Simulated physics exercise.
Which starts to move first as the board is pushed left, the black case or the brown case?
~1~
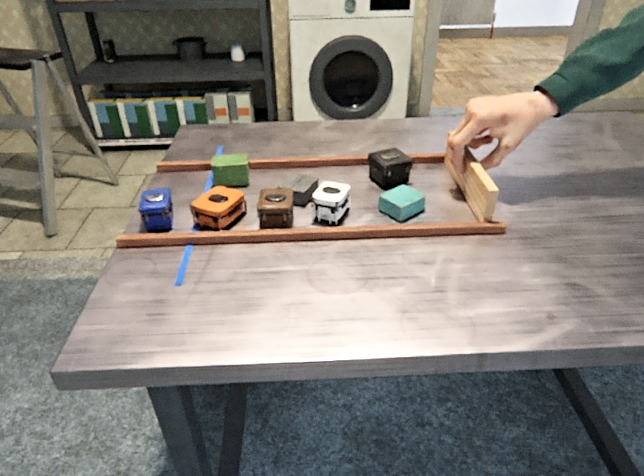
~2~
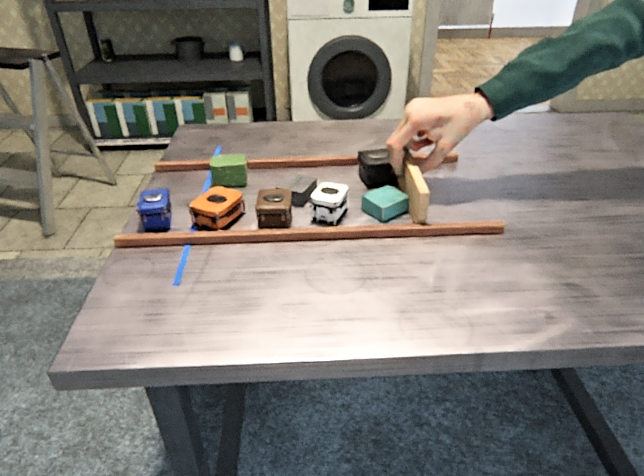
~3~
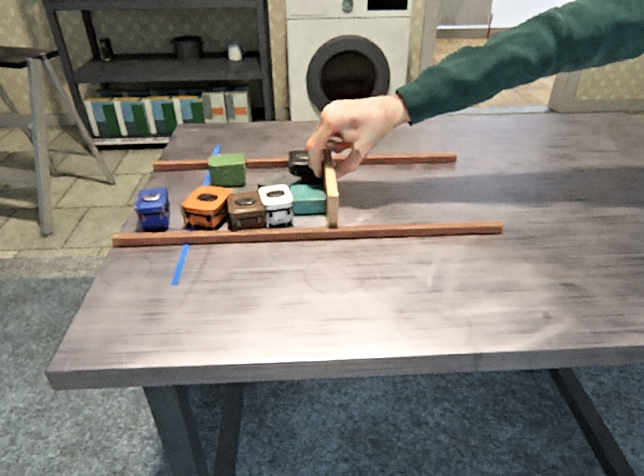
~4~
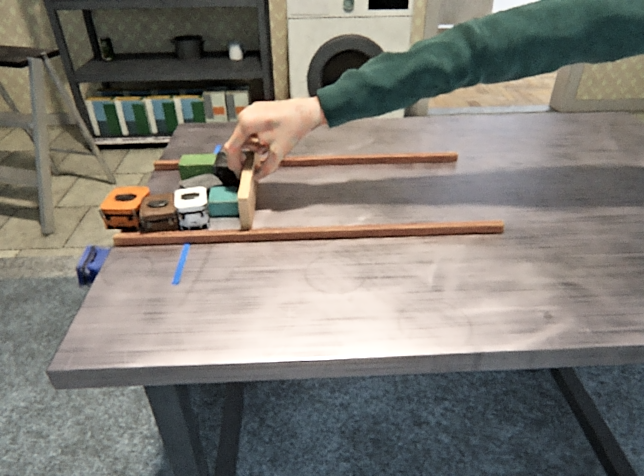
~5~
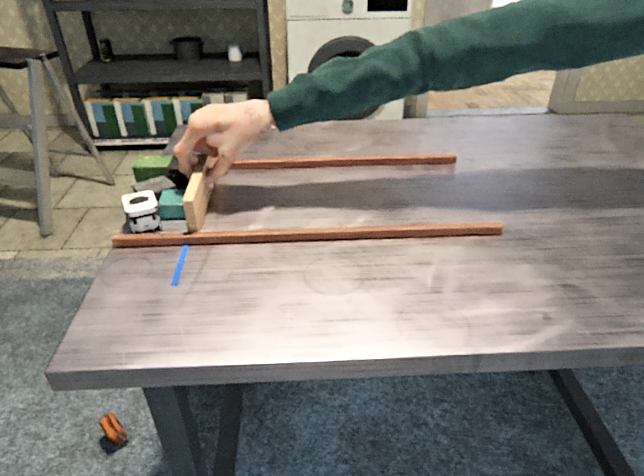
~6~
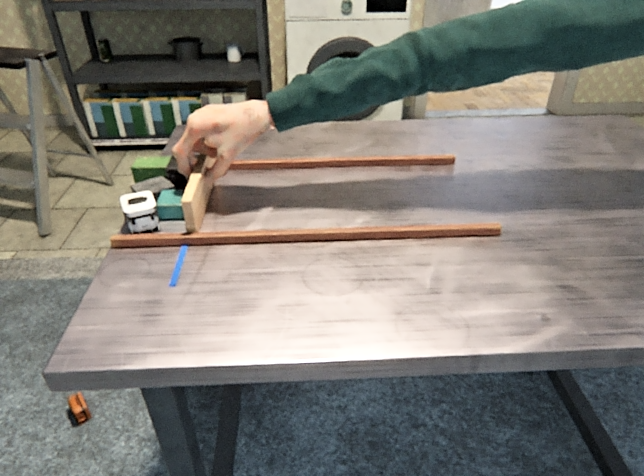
The black case starts to move first. The brown case is still in its place then and only shifts left later, as the board pushes further.
